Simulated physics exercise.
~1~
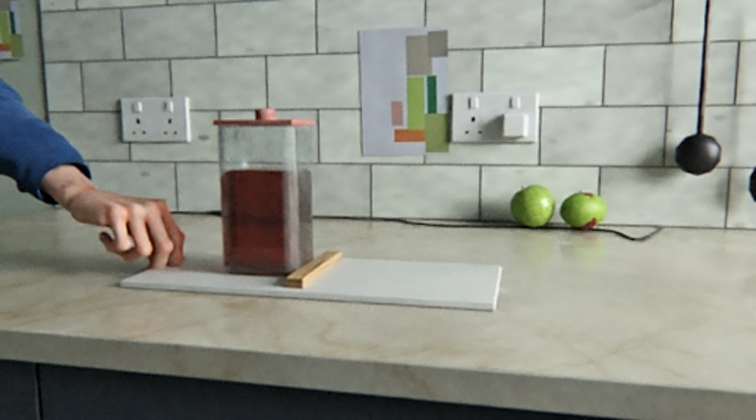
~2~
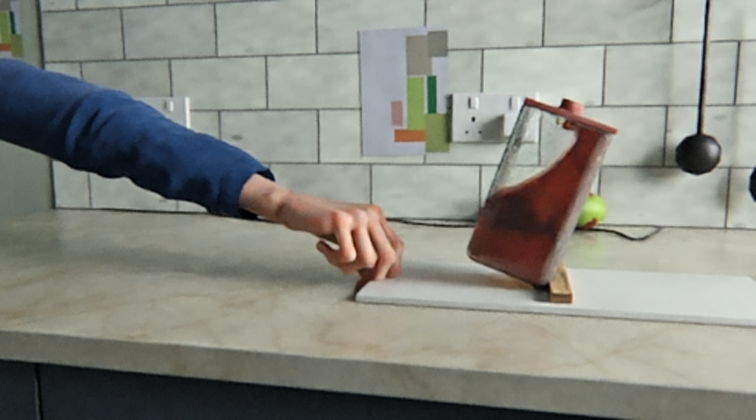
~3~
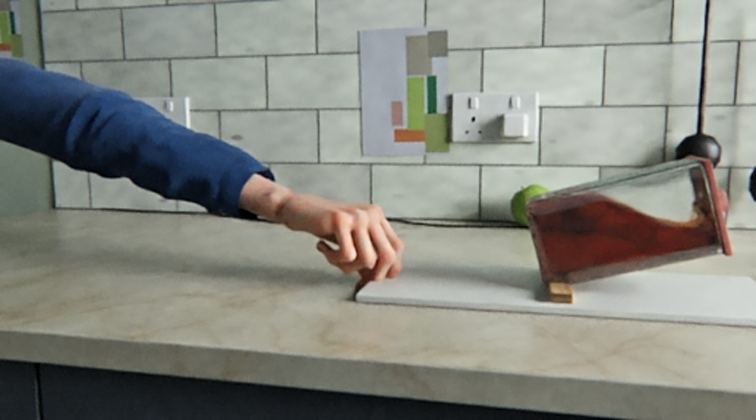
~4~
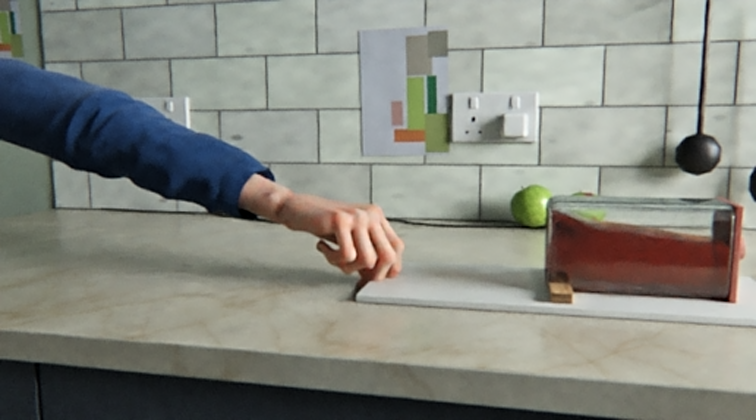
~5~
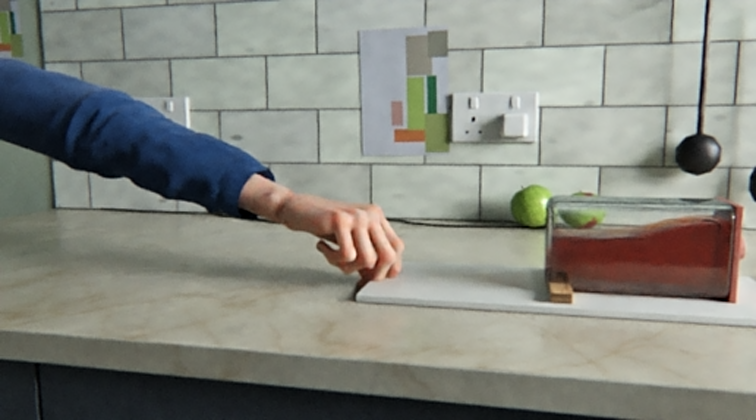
The video shows a hand sliding a white board rightward along a countertop, carrying a clear, red-lidded container partly filled with reddish-brown liquid. The board stops, and the container tips right over a wooden strip, its liquid sloshing, and ends up lying on its side.
